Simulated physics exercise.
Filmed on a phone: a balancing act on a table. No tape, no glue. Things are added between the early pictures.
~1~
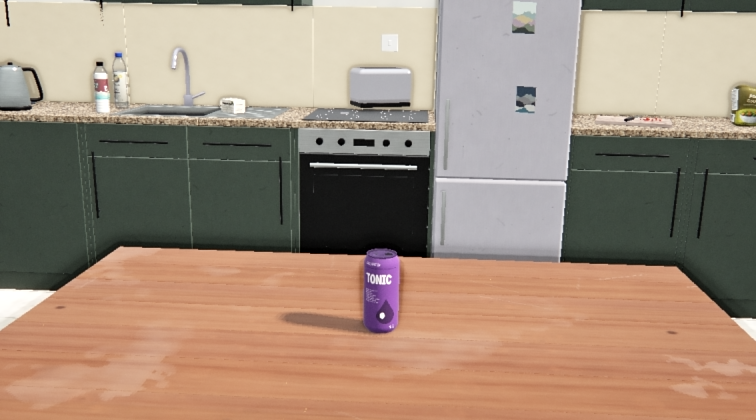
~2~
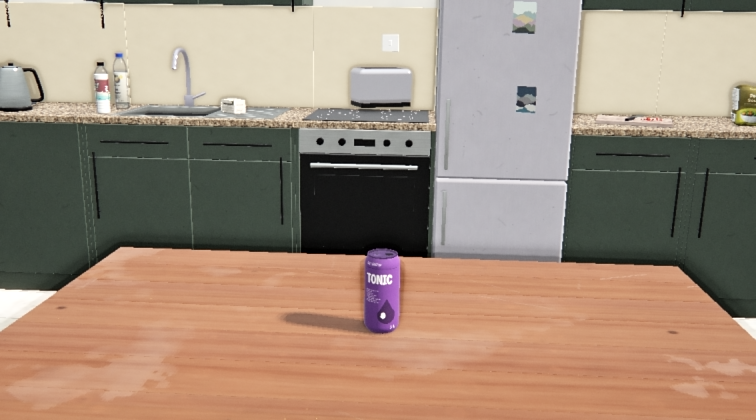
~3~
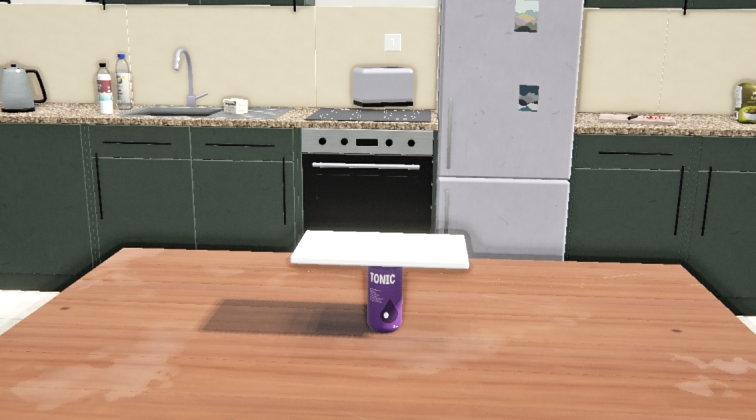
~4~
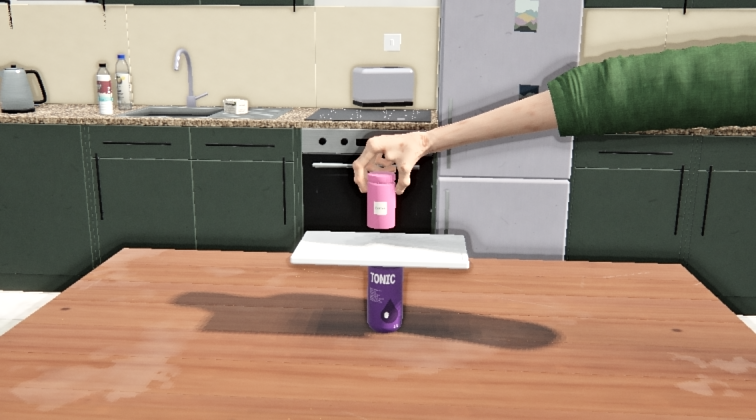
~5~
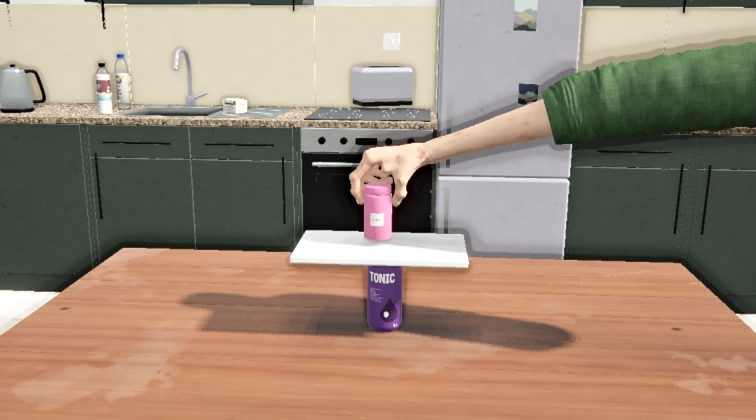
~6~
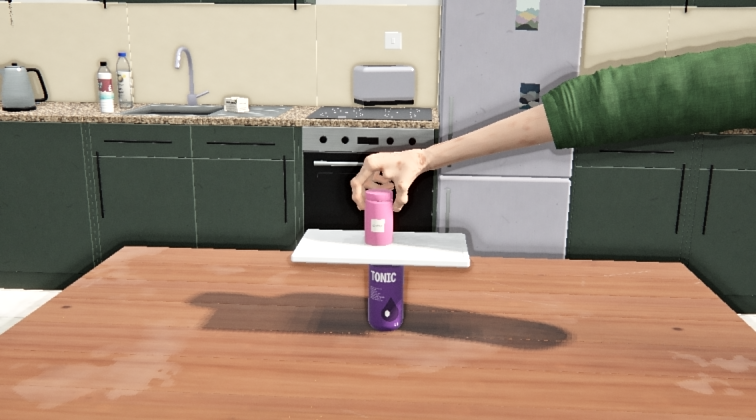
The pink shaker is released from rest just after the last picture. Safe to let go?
As it turns out, it holds.
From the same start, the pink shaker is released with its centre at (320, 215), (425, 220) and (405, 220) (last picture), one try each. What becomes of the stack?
In the first case it gives way; in the second case it holds; in the third case it keeps its balance.
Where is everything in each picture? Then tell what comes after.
In the first picture, the last thing is not in view yet.
In the second picture, the last thing is not in view yet.
In the third picture, the last thing is not in view yet; white lid (382, 248).
The fourth picture shows coming down; pink shaker (381, 200); white lid (382, 248).
The fifth picture shows coming down; pink shaker (378, 211); white lid (381, 248).
The sixth picture shows in place under the hand; pink shaker (379, 217); white lid (383, 247).
Then, 0.20 s past the last view, nothing moves.
Then, 0.50 s past the last view, pink shaker resting near (379, 218).
Finally, all 3 still in place. Final places as the last picture's camera would see them, pink shaker near (379, 218). The stack stays up.
